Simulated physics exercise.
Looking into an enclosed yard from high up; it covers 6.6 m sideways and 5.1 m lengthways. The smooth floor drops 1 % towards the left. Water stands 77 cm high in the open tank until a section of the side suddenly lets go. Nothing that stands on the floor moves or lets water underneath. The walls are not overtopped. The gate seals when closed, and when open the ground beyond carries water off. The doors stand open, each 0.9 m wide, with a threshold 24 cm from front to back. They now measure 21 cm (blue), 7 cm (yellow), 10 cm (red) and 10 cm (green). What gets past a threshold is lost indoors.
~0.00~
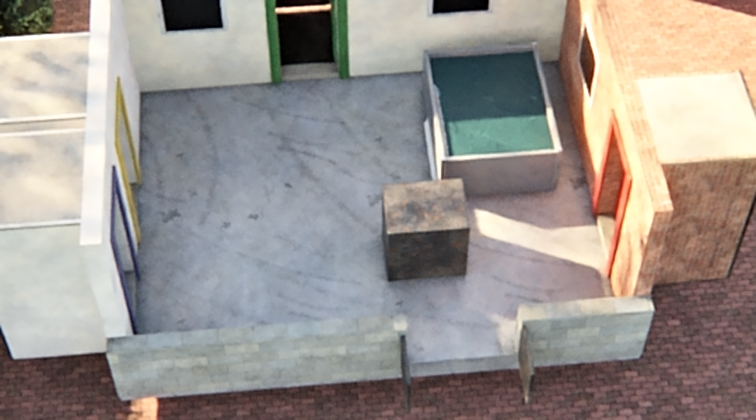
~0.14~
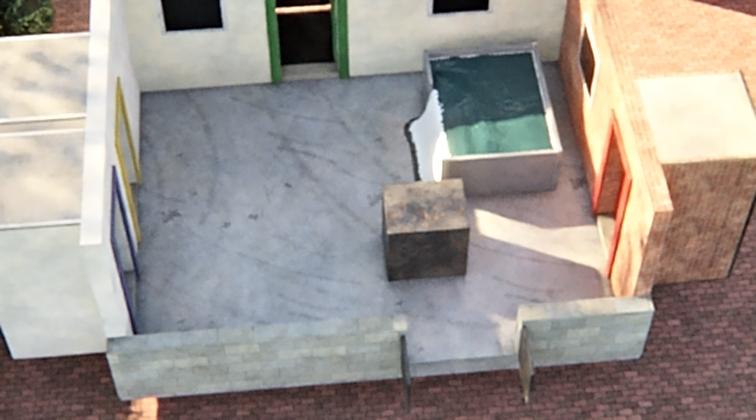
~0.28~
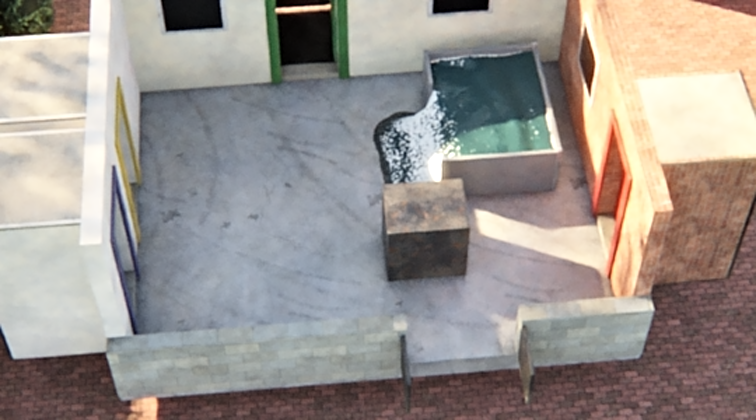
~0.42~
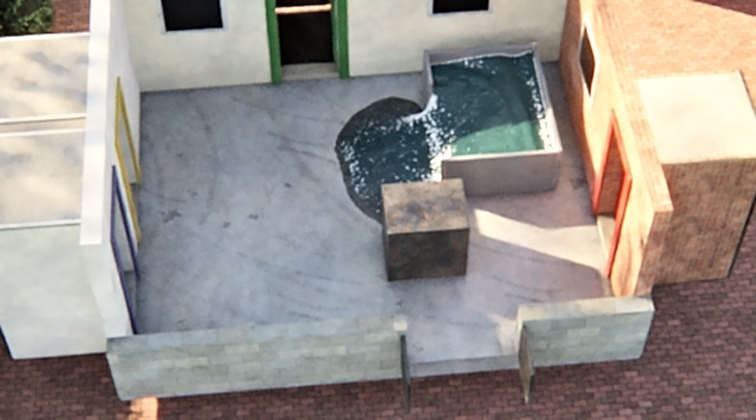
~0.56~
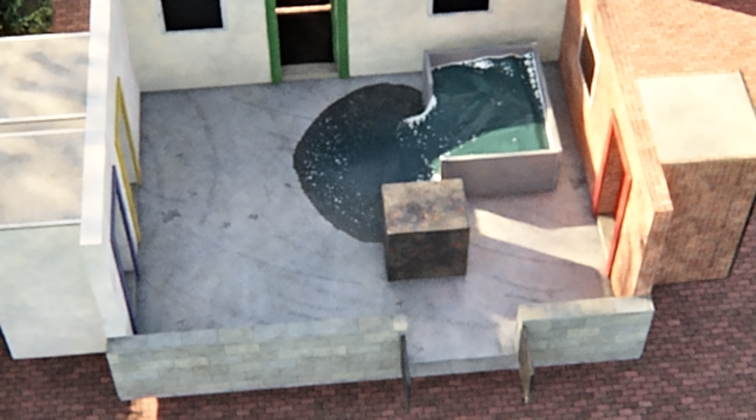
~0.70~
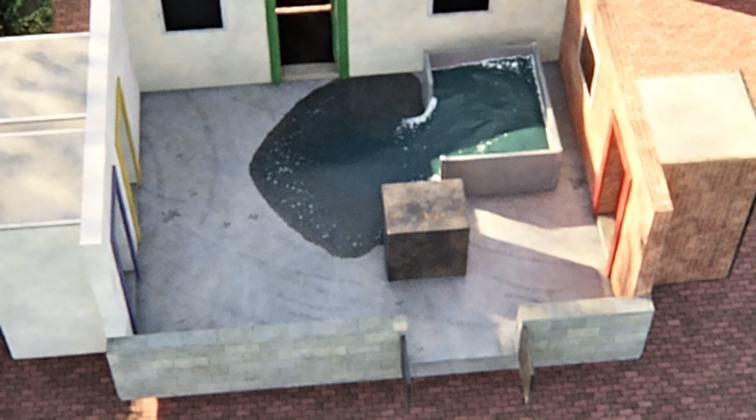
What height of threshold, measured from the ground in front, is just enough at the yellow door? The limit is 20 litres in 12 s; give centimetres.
At least 24 cm or so.
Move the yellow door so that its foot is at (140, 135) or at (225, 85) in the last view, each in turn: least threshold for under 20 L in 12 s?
Roughly 25 and 13.5 cm.
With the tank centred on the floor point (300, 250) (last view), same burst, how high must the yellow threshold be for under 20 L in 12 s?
Some 18 cm.
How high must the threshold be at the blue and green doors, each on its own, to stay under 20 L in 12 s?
Roughly 20 cm at blue and 6.0 cm at green.
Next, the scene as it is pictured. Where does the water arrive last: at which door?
The red one.
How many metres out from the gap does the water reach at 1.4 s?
Some 4.6 m out.
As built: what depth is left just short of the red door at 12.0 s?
Some 4.0 cm.
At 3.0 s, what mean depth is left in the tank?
About 21 cm.
After 1.4 s water covers 50 % of the floor, deepest (36 cm) near (433, 179); 11 cm at the yellow door, 12 litres in over its 7 cm threshold.
After 3.0 s water covers 65 % of the floor, deepest (32 cm) near (136, 371); 23 cm at the yellow door, 194 litres in over its 7 cm threshold.
After 12.0 s water covers 100 % of the floor, deepest (11 cm) near (140, 137); 10 cm at the yellow door, 383 litres in over its 7 cm threshold.
At the yellow door as built, the water arrived by 1.2 s and peaked near 25 cm at 2.6 s.
Run again over the same 12 s with other heights there, 43 litres in over 21 cm, 3 litres over 28.5 cm. The limit of 20 litres is kept from about 24 cm up.
